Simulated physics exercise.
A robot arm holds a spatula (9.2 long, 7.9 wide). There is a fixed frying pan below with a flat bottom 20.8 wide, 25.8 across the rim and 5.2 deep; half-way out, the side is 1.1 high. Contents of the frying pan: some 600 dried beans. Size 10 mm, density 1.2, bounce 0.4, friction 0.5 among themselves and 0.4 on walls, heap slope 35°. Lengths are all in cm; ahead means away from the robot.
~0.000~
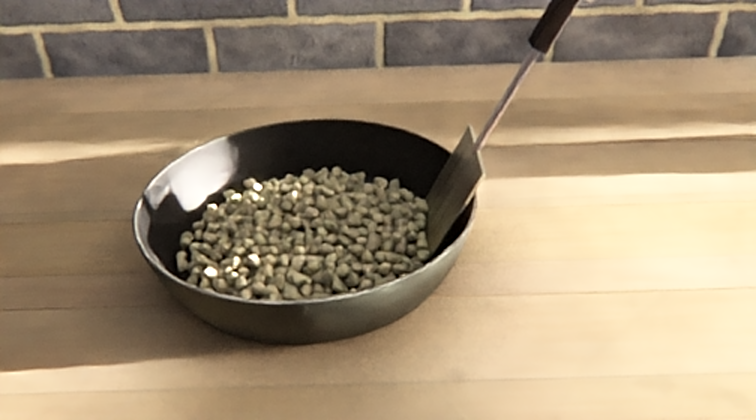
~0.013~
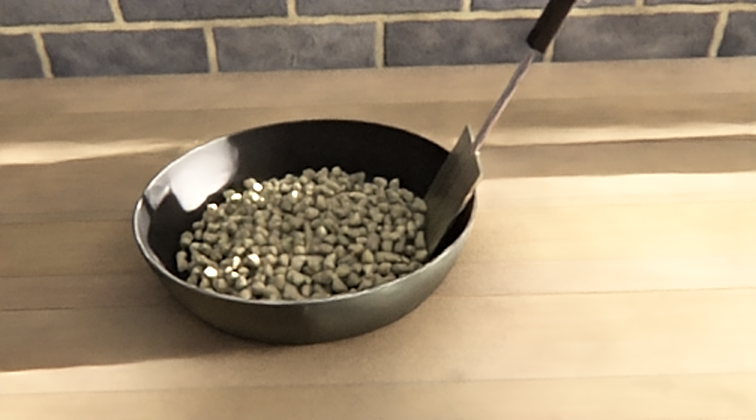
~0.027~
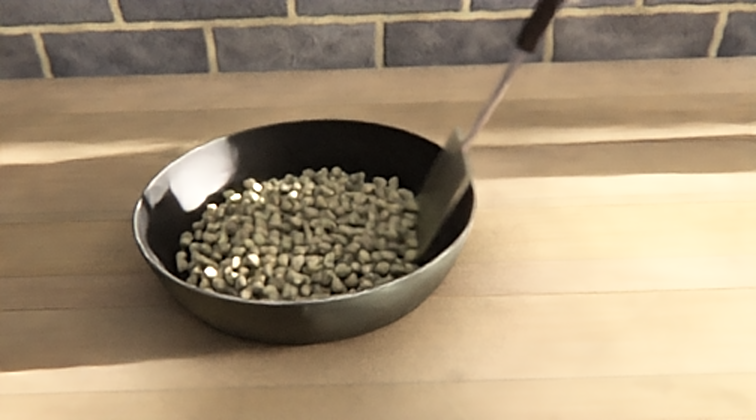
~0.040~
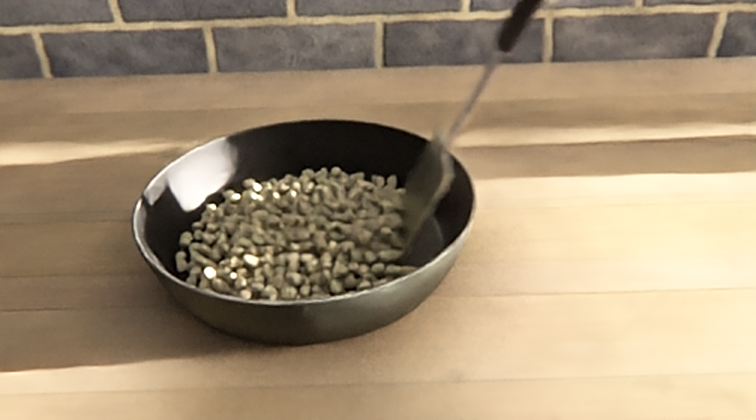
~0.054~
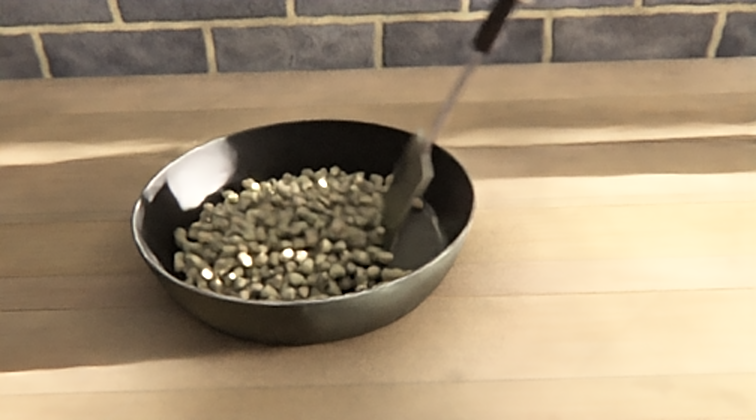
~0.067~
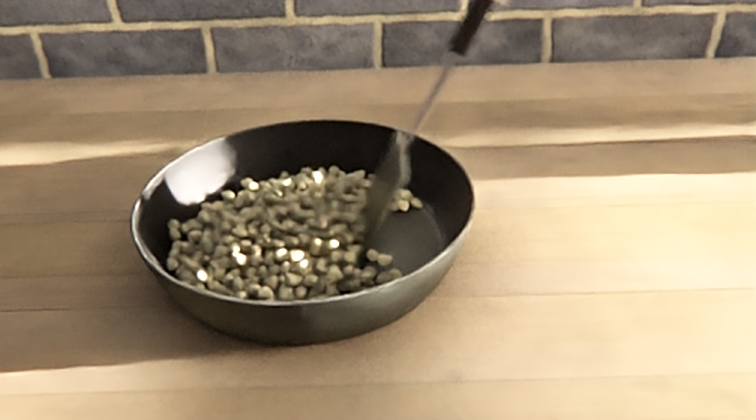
A spatula pushing a heap of dried beans leftward across a dark frying pan on a wooden counter, baring the pan's right side.
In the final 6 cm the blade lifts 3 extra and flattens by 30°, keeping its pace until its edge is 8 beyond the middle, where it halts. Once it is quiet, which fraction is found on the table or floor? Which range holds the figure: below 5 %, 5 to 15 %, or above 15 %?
The figure lies within 5 to 15 %.
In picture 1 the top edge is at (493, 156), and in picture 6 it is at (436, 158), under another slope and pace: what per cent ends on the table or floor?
About 0 per cent.
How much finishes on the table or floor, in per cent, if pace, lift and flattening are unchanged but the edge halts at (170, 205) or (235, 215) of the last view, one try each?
First try about 25 percent, second about 5 percent.
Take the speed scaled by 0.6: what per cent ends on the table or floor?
I'd put it at about 0 per cent.
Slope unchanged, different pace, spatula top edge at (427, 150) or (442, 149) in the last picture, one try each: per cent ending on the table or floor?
Close to 0 per cent in the first try and close to 0 per cent in the second.
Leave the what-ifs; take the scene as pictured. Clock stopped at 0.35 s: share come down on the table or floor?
Some 8 per cent of the load.
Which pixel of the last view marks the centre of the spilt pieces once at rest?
At about (31, 260) in the last picture.
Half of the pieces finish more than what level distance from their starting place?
It comes to some 4 cm.
After 0.10 s, sloping 64°, highest piece 6 above the table; 595 in the frying pan.
After 0.13 s, sloping 55°, highest piece 6 above the table; 595 in the frying pan.
After 0.35 s, sloping 34°, highest piece 6 above the table; 542 in the frying pan, 46 on the table or floor, 7 on the blade or in flight.
After 1.40 s, sloping 34°, highest piece 5 above the table; 542 in the frying pan, 53 on the table or floor.
At rest, 542 in the frying pan, 53 on the table or floor. That is 9 % on the table or floor.
